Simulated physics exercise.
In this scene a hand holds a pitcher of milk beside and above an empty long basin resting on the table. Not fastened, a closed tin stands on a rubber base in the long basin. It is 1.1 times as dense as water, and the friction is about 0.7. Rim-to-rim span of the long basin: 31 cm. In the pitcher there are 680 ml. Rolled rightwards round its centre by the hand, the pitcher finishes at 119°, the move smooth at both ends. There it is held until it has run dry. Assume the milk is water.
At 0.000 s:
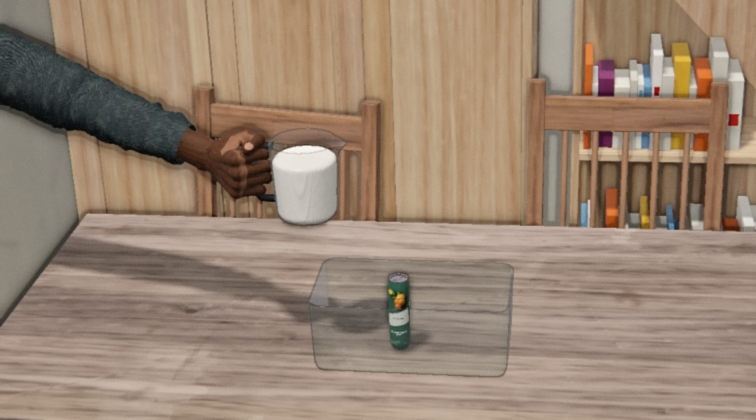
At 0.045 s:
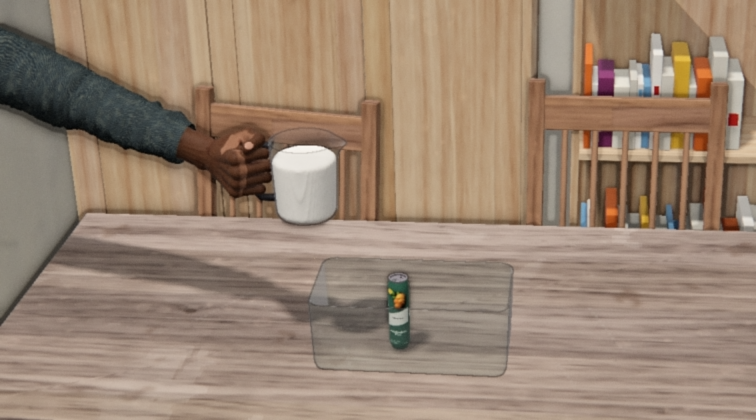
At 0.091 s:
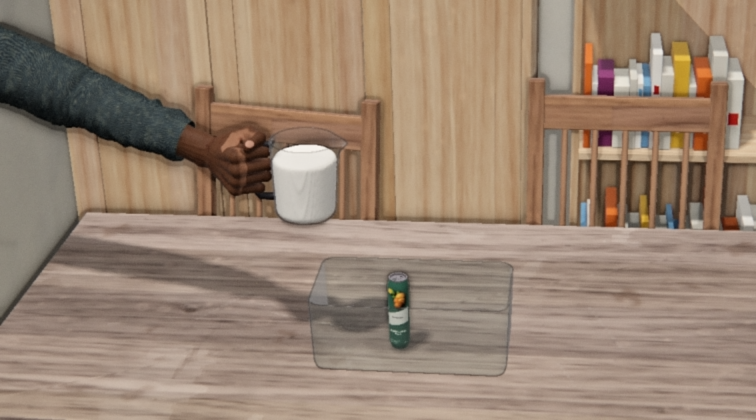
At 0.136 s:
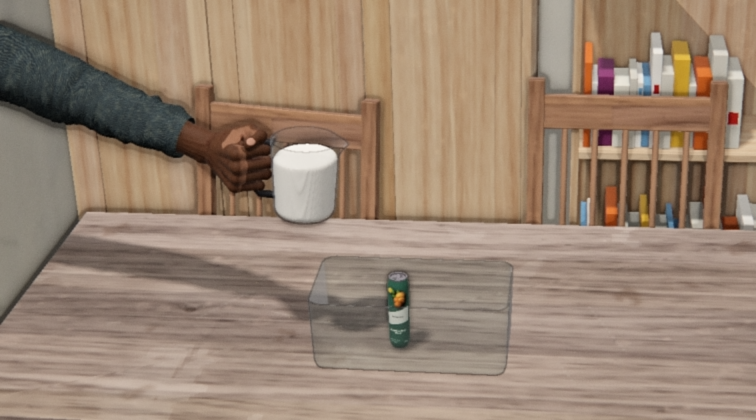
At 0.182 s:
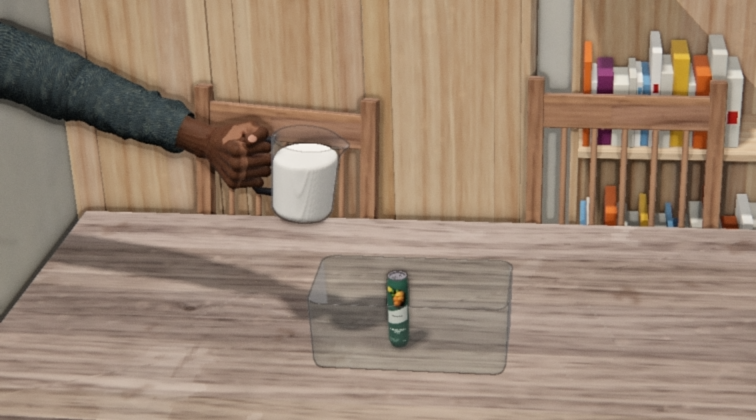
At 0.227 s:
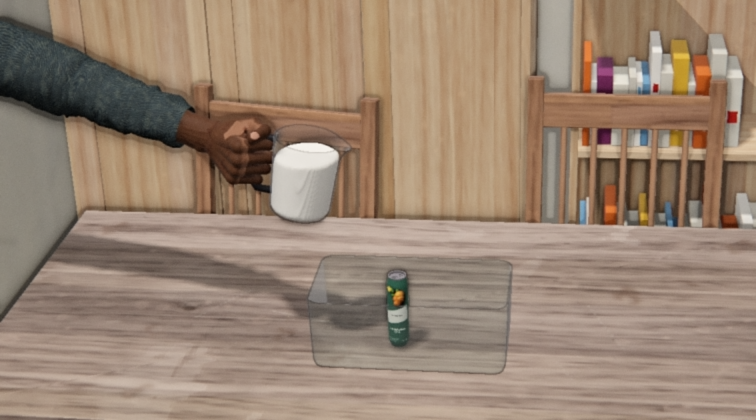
Above a wooden table, a hand slowly tilts a pitcher of milk slightly to the right.
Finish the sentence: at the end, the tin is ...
Lying on its side.
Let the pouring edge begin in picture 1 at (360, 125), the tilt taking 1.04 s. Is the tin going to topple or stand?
Result: Tin upright.
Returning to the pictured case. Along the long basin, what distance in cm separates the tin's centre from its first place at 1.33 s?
Roughly 5 cm.
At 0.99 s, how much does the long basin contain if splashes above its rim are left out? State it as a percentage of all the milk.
Roughly 54 %.
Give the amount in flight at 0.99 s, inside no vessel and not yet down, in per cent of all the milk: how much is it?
In-air share: About 26 %.
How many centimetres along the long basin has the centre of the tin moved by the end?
Shift of tin centre: Approx. 8.5 cm.
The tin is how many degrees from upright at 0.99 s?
Tilt: Around 0 degrees.
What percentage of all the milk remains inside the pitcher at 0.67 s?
84 %.
Then, 0.67 s in, the tilt is 70° and 83 per cent is still to pour; the tin stands where it began.
Then, 0.99 s in, the tilt is 110° and 18 per cent is still to pour; the tin stands where it began.
Then, 1.33 s in, the tilt is 119° and 0 per cent is still to pour; the tin leans 48°.
Then, 1.70 s in, the tilt is 119° and 0 per cent is still to pour; the tin lies on its side.
Finally, the tin lies on its side.
